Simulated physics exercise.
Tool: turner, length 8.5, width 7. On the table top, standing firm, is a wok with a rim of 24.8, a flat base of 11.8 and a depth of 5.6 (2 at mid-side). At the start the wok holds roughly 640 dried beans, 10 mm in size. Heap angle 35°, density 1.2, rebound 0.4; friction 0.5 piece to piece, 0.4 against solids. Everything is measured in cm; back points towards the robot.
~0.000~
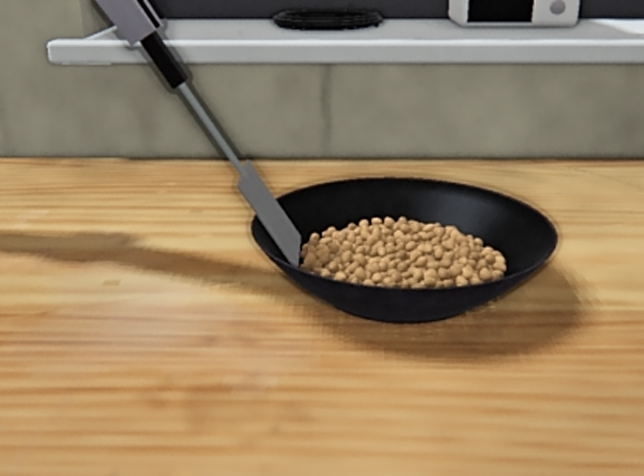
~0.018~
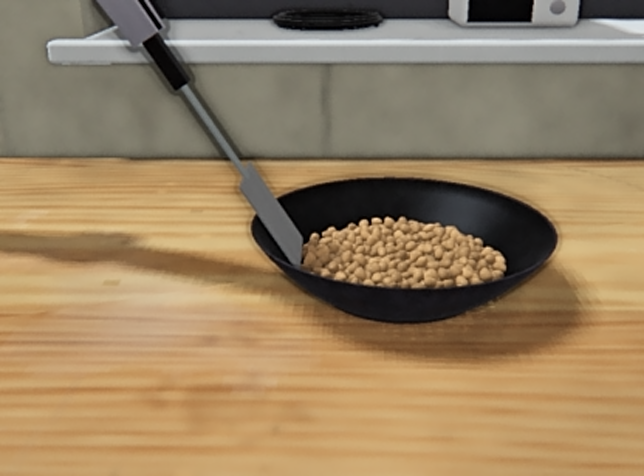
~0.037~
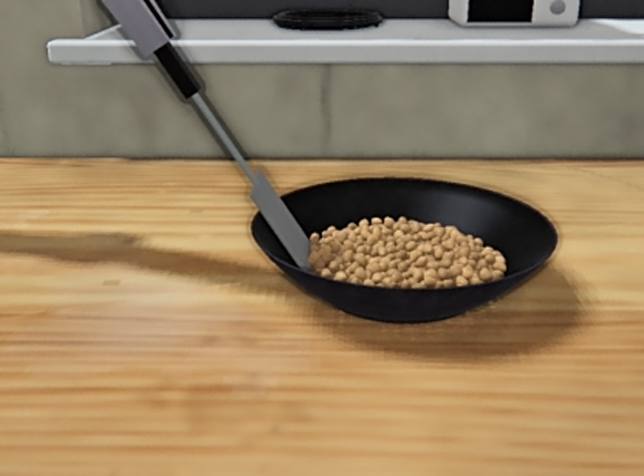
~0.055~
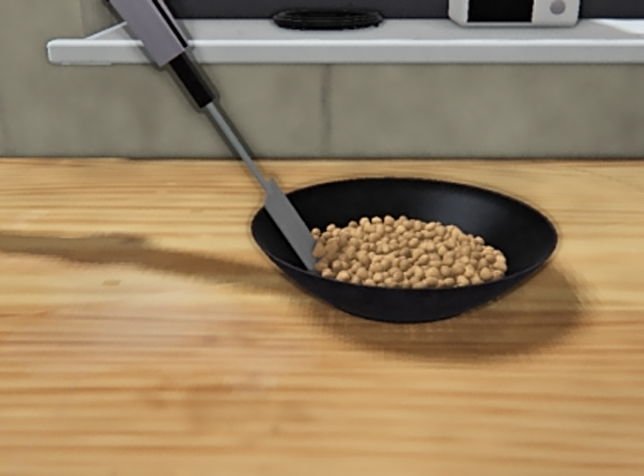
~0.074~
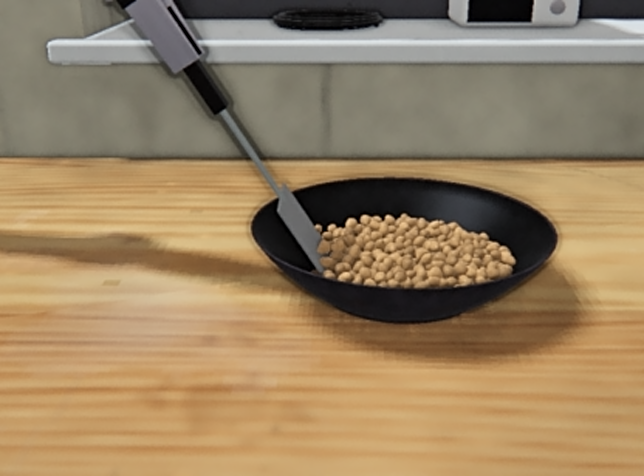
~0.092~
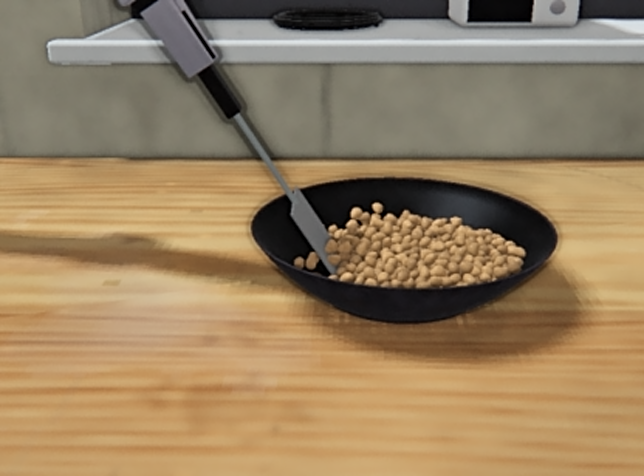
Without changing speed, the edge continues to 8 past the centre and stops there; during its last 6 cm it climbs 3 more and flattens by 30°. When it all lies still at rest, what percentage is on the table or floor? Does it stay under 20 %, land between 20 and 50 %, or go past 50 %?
It stays under 20 %.
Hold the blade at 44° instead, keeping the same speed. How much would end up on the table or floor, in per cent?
Around 15 in a hundred.
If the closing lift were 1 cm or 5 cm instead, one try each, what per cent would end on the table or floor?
Estimates, in order: 15 % then 15 %.
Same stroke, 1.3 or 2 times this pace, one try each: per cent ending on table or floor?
Close to 30 and 35 percent respectively.
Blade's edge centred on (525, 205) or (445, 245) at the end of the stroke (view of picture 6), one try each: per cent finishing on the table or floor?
30 % and 0 %.
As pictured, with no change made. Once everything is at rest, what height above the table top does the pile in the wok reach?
Peak at rest, approximately 7.0 centimetres.
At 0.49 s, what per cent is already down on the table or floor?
10 %.
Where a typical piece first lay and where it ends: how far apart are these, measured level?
It works out to roughly 4 cm.
After 0.17 s, sloping 58°, highest piece 11 above the table; 636 in the wok, 1 on the blade or in flight.
After 0.25 s, sloping 45°, highest piece 13 above the table; 636 in the wok, 1 on the blade or in flight.
After 0.49 s, sloping 28°, highest piece 7 above the table; 548 in the wok, 75 on the table or floor, 14 on the blade or in flight.
After 1.54 s, sloping 28°, highest piece 7 above the table; 547 in the wok, 90 on the table or floor.
At rest, 547 in the wok, 90 on the table or floor. That is 14 % on the table or floor.
